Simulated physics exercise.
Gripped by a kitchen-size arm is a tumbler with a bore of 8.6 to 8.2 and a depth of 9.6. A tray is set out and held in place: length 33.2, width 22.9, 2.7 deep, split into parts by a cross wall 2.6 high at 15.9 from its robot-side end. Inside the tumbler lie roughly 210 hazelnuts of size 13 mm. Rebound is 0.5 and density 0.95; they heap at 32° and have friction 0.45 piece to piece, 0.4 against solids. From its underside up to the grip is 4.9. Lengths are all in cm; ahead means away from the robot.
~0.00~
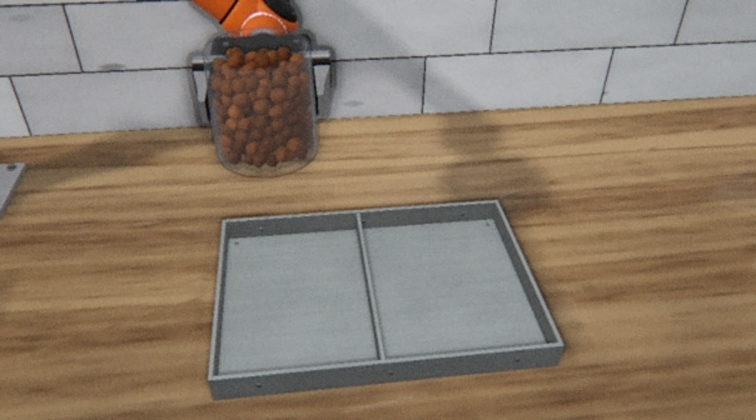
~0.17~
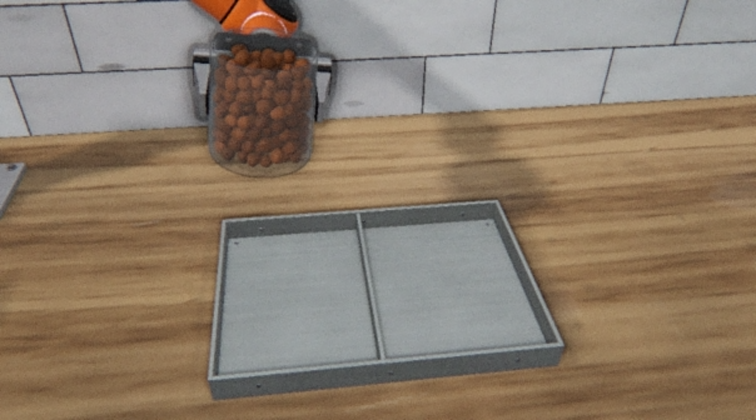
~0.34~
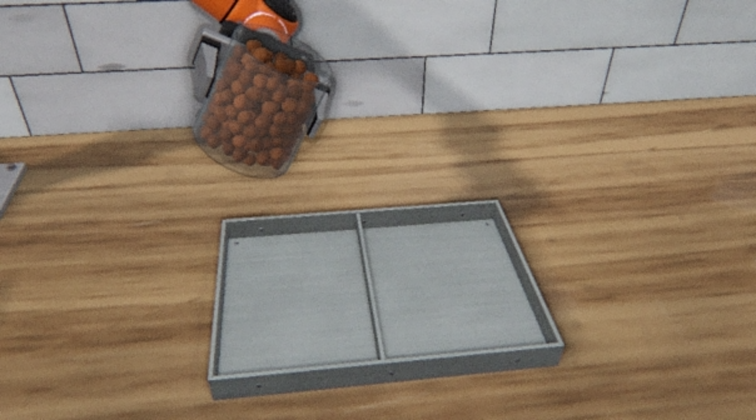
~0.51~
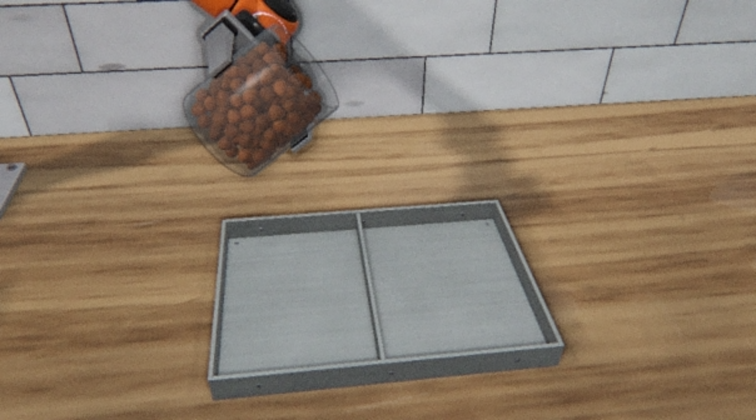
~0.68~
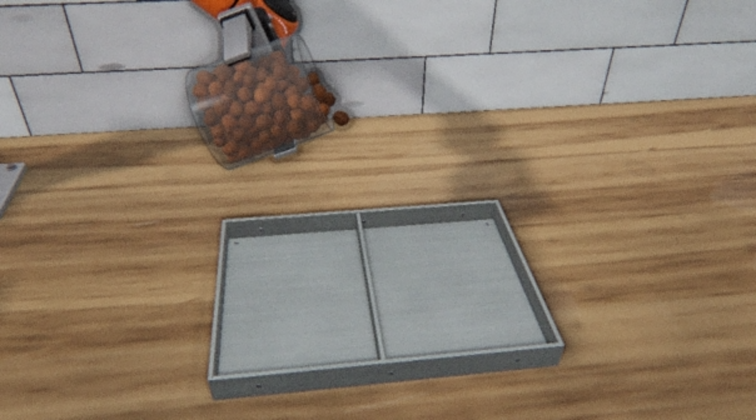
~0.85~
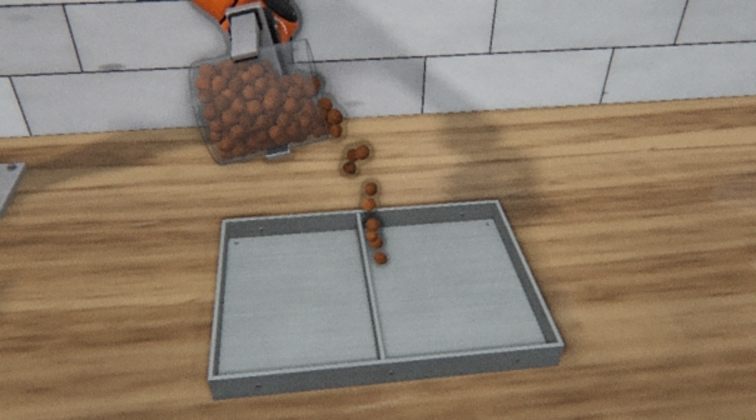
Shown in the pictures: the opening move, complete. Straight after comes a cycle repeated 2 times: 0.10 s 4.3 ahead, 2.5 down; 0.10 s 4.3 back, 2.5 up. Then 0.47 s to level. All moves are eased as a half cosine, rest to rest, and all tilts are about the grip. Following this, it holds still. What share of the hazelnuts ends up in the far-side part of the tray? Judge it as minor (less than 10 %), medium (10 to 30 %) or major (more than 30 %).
Major, more than 30 %.
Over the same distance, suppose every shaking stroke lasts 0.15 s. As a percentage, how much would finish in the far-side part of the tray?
Then roughly 25 percent.
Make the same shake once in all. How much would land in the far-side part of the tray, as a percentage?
30 %.
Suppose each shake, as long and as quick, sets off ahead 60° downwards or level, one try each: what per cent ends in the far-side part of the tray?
First try about 25 %, second try about 65 %.
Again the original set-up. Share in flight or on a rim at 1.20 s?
Some 11 percent.
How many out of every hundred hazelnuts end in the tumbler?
Roughly 50 percent.
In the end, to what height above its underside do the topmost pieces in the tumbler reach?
I'd say near 7.0 cm from the bottom.
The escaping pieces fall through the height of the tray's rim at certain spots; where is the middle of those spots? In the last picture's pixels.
They come down centred close to (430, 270).
By 1.20 s, tilted 79° forward, highest piece 25 above the table; 141 in the tumbler, 40 in the far-side part, 5 in the robot-side part, 22 in flight or on a rim.
By 1.55 s, tilted 24° forward, highest piece 28 above the table; 104 in the tumbler, 86 in the far-side part, 9 in the robot-side part, 7 on the table or floor, 2 in flight or on a rim.
By 1.92 s, level, highest piece 27 above the table; 104 in the tumbler, 86 in the far-side part, 9 in the robot-side part, 9 on the table or floor.
By 2.97 s, level, highest piece 27 above the table; 104 in the tumbler, 86 in the far-side part, 9 in the robot-side part, 9 on the table or floor.
Final count, 104 in the tumbler, 86 in the far-side part, 9 in the robot-side part, 9 on the table or floor. That is 41 % in the far-side part of the tray.
